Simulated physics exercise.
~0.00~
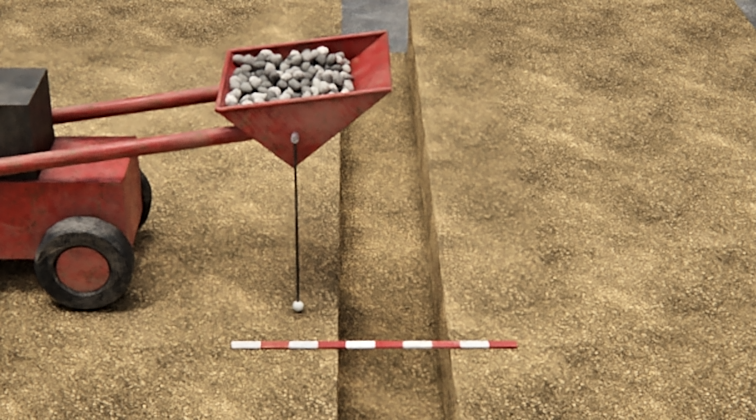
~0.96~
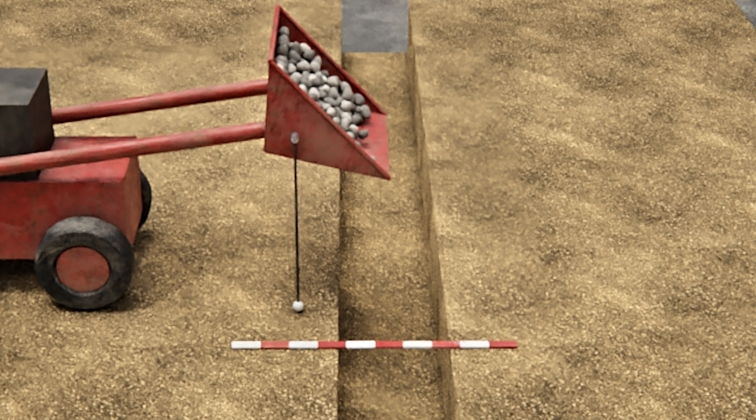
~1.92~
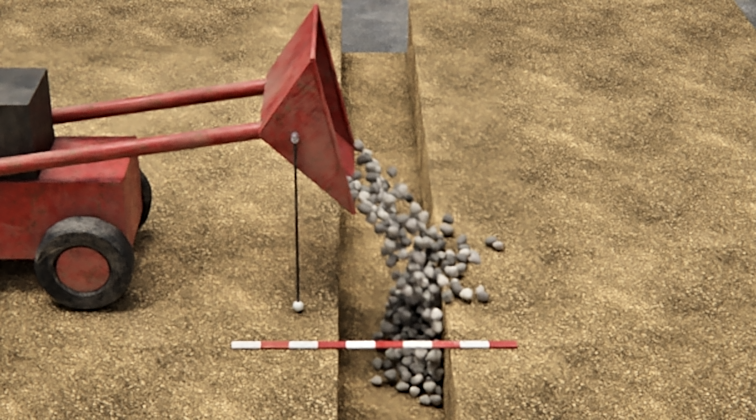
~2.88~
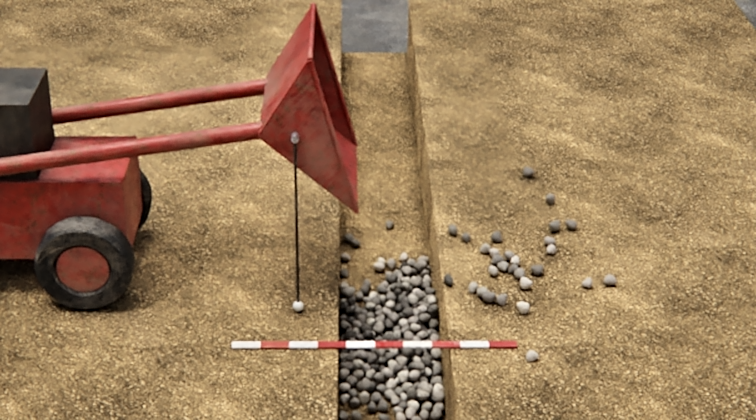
A red loader with black tyres stands at the left on sandy brown ground, seen from above and to the side, holding up a red bucket heaped with grey stones. A straight trench runs beside it, with a red and white banded rod across it and a white ball hanging below the bucket. The bucket tips forward to the right, and the stones slide towards its lip. It tips further, and they pour down into the trench, a few bouncing past. Finally the bucket hangs empty, most stones lie in the trench, and some are scattered on the ground beyond.
